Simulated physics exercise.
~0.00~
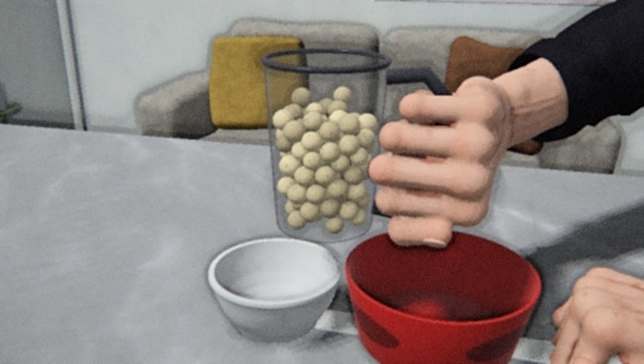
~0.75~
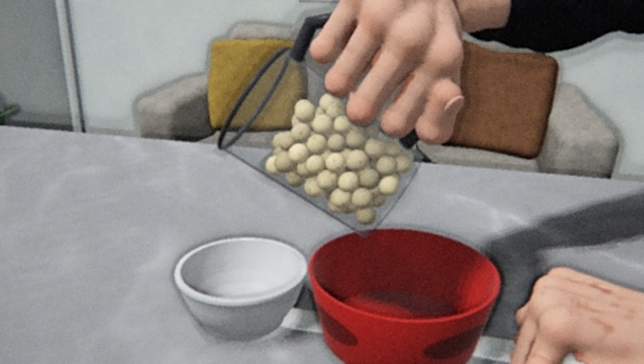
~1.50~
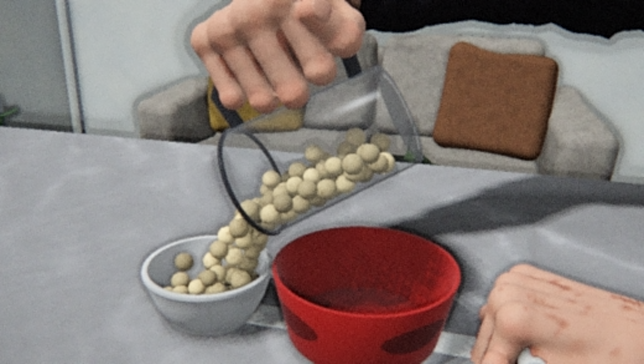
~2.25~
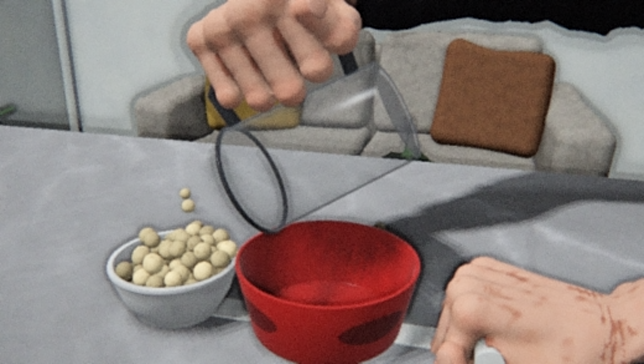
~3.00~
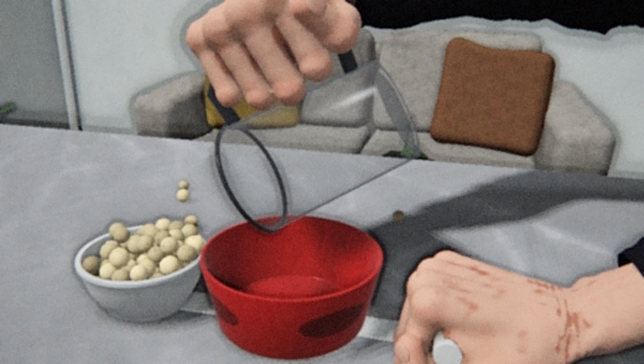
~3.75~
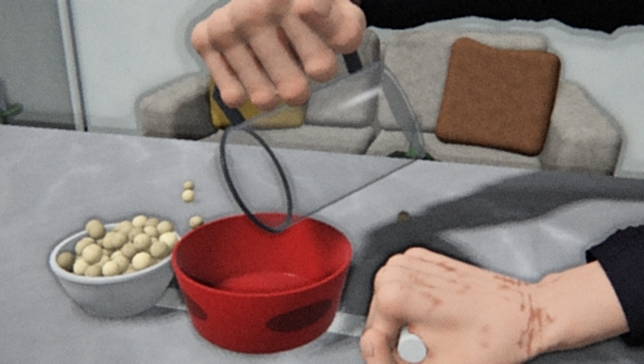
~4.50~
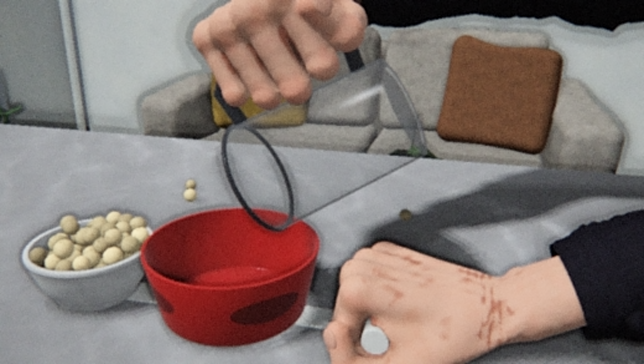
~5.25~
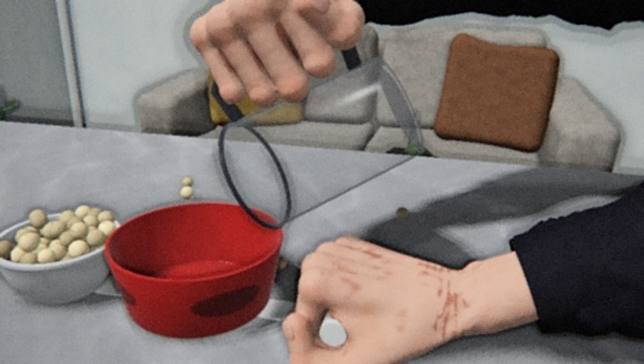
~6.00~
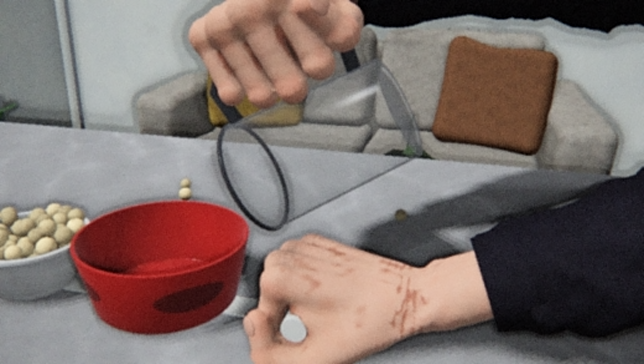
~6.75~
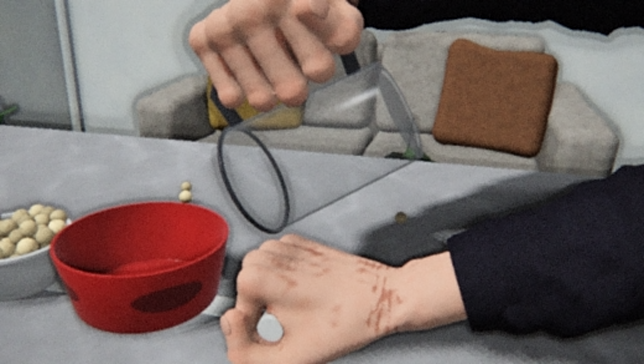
At the start, one hand holds a clear cup full of round, pale nuts above a grey table, while another hand rests beside a white bowl and a red dish. The upper hand tips the cup to the left as the two containers slide leftward together. The nuts pour over the rim into the white bowl and heap up there, while a few miss it and land on the table. The emptied cup stays tilted mouth down as the lower hand keeps moving the row left. Finally, the piled white bowl sits partly out of view, and the red dish remains empty.
